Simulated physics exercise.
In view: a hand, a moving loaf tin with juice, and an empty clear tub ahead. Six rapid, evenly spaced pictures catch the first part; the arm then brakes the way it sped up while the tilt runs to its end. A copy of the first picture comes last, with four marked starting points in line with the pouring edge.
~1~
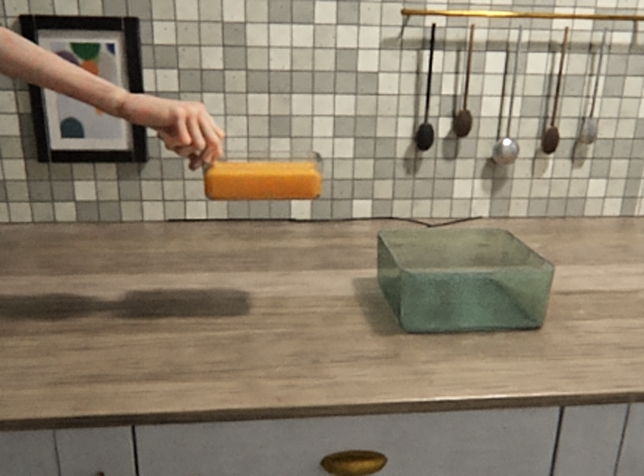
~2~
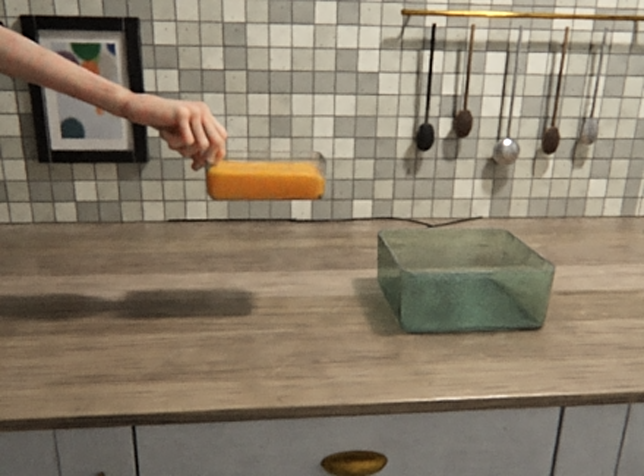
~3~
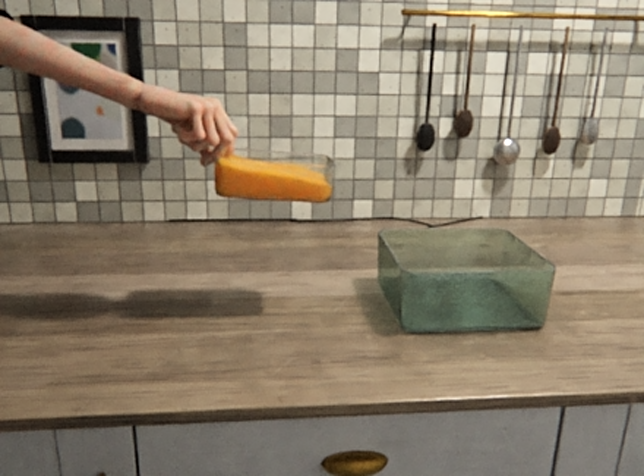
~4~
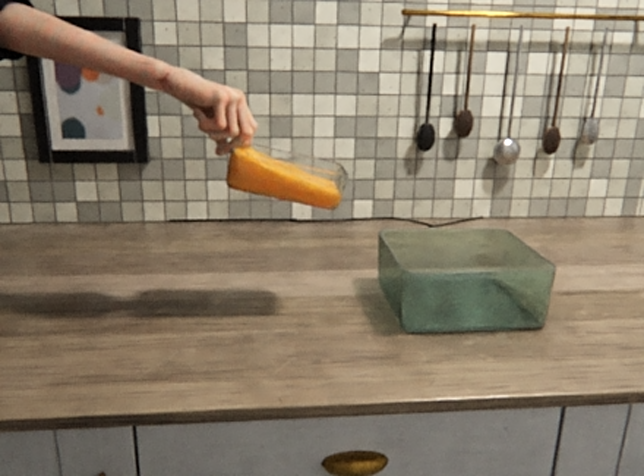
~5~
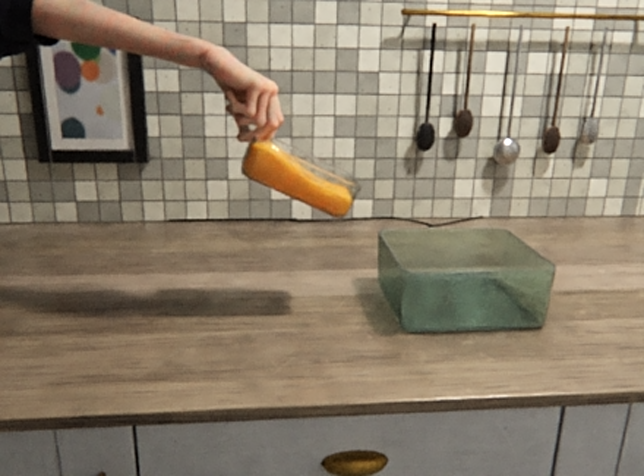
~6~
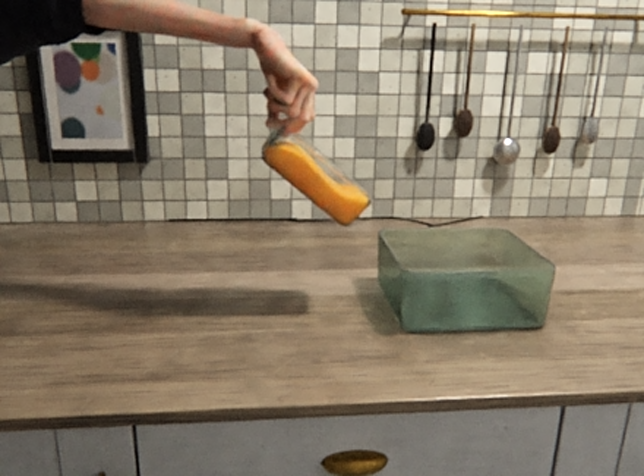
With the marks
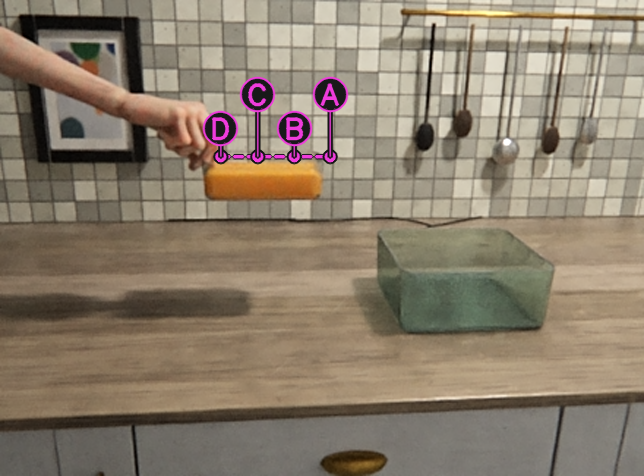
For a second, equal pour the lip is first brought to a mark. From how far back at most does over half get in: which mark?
Dot B just does it.
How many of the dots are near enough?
Two of them.
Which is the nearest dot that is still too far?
That would be C.
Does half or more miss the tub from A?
No, that is safe.
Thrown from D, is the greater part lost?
Yes, it does.
On the marked copy, A at (330, 156); B at (294, 156); C at (257, 156); D at (220, 156).
With A, about 74 % lands in the tub, 12 % falls short and 13 % goes beside or beyond.
With B, about 69 % lands in the tub, 23 % falls short and 9 % goes beside or beyond.
With C, about 21 % lands in the tub, 73 % falls short and 6 % goes beside or beyond.
With D, about 0 % lands in the tub, 96 % falls short and 4 % goes beside or beyond.
